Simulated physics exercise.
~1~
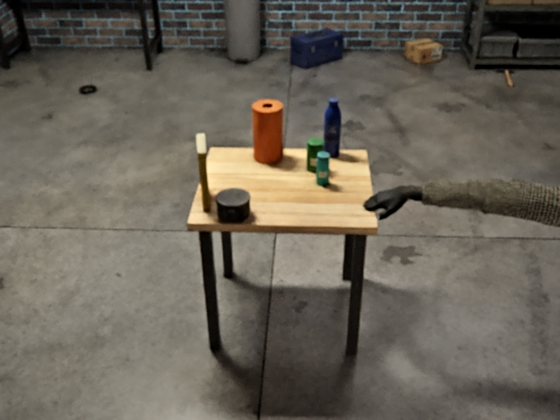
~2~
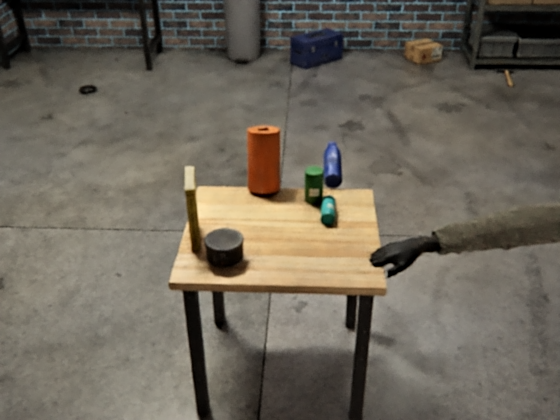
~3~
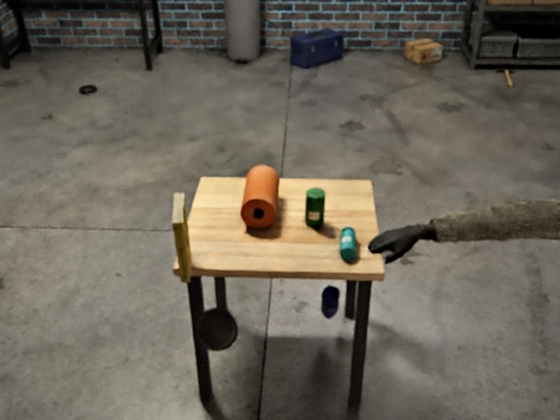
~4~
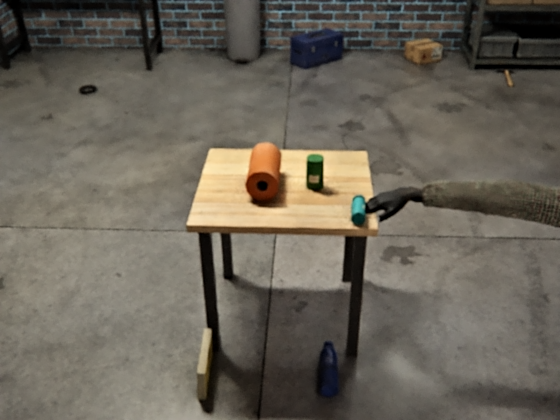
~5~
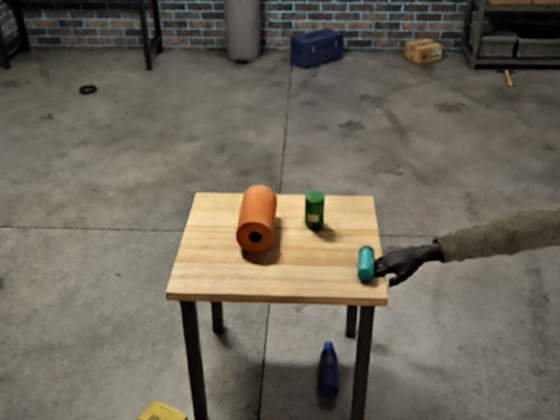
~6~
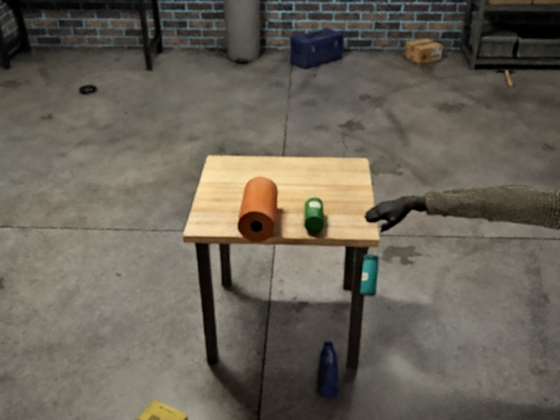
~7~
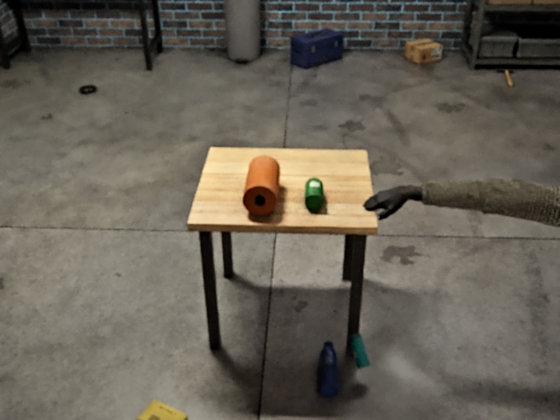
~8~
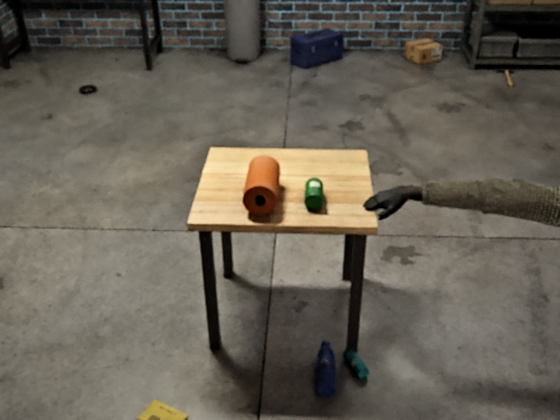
The footage shows a gloved hand at the edge of a wooden table as it jerks back and forth, toppling items and sending a black tub, blue bottle, yellow book and finally a turquoise shaker to the floor, while an orange roll and green jar end lying on top.
